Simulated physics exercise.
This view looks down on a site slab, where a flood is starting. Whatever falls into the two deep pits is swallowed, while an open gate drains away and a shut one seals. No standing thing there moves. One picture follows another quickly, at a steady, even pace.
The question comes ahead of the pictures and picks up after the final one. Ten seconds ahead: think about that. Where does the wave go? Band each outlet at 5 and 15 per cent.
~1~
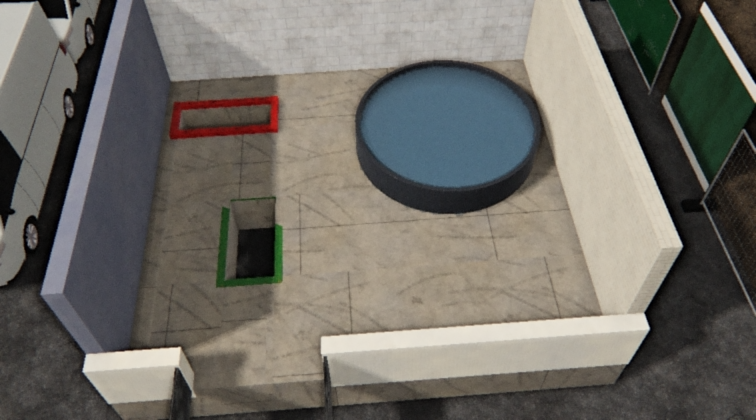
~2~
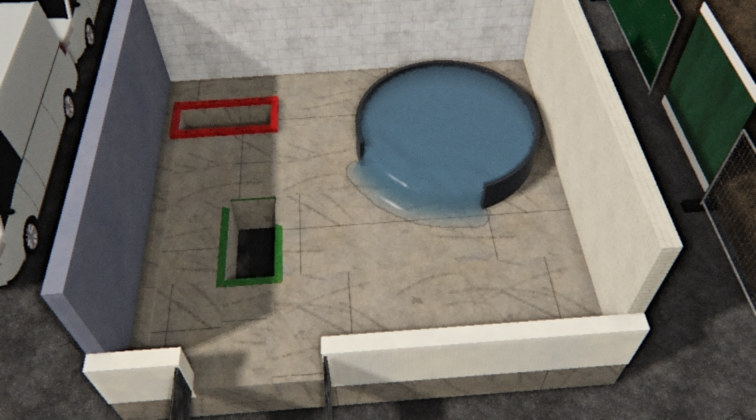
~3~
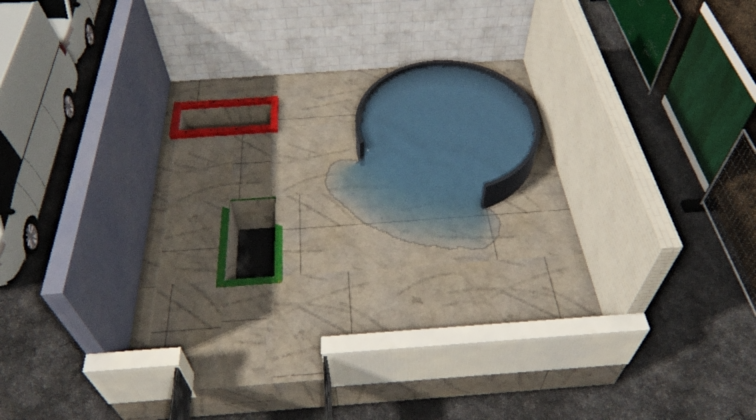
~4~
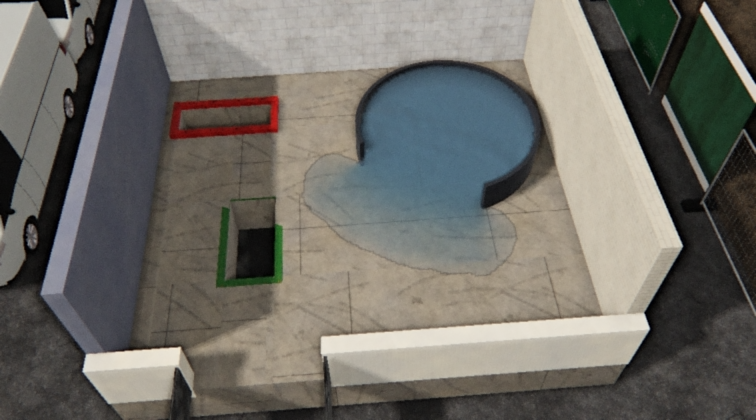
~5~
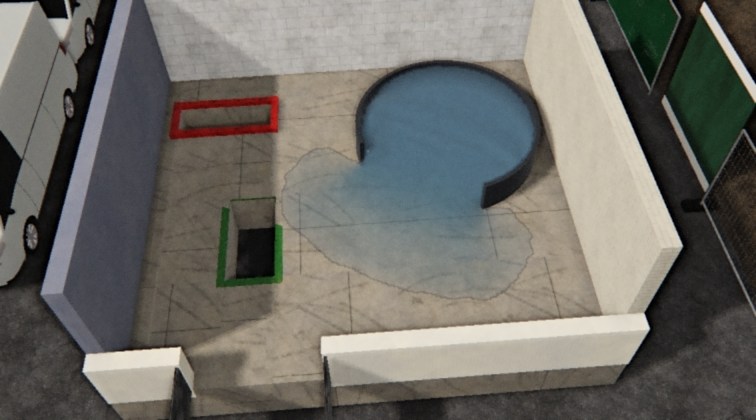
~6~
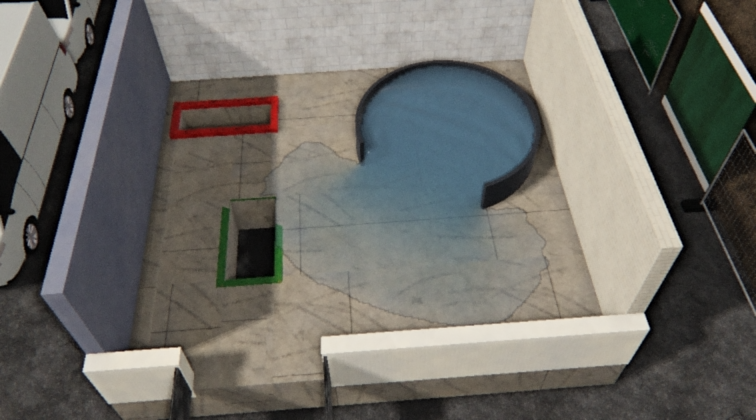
One by one: I'd say the gate drains a lot - upwards of fifteen per cent, I'd say the green pit drains a lot - upwards of fifteen per cent, I'd say the red pit drains very little - not reaching five per cent.
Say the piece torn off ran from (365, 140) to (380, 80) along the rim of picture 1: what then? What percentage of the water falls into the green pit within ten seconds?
Approximate share, green: 10 in a hundred.
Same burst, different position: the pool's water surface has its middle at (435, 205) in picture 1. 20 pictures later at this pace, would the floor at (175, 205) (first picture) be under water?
Result: Inundated.
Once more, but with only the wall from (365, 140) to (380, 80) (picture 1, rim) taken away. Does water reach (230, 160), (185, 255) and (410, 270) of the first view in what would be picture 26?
First point swamped, second point swamped, third point spared.
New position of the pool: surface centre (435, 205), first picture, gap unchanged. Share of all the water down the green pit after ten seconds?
Within ten seconds the green pit takes 12 percent of the total.
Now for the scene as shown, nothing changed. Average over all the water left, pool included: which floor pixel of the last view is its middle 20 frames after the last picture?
I would point to (404, 228).
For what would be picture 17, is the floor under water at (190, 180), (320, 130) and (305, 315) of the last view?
The readings in sequence are watered, waterless, watered.
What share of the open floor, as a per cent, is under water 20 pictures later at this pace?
Roughly 50 per cent.
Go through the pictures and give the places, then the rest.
In the first picture, the round tank at (447, 124) is whole and still.
In the second picture, water pours out at (411, 198) and has run to (356, 164).
In the third picture, water pours out at (411, 199) and has run to (338, 165).
In the fourth picture, water pours out at (411, 199) and has run to (314, 172).
In the fifth picture, water pours out at (411, 200) and has run to (292, 176).
In the sixth picture, the front is at (497, 314), out from the gap at (411, 200).
A moment on, water covers 40 % of the floor; the gate 0 %, the green pit 2 %, the red pit 0 %.
Next, water covers 40 % of the floor; the gate 2 %, the green pit 5 %, the red pit 0 %.
Then, water covers 50 % of the floor; the gate 9 %, the green pit 10 %, the red pit 0 %.
Later, water covers 70 % of the floor; the gate 17 %, the green pit 15 %, the red pit 0 %.
In the end, water covers 90 % of the floor; the gate 24 %, the green pit 21 %, the red pit 0 %.
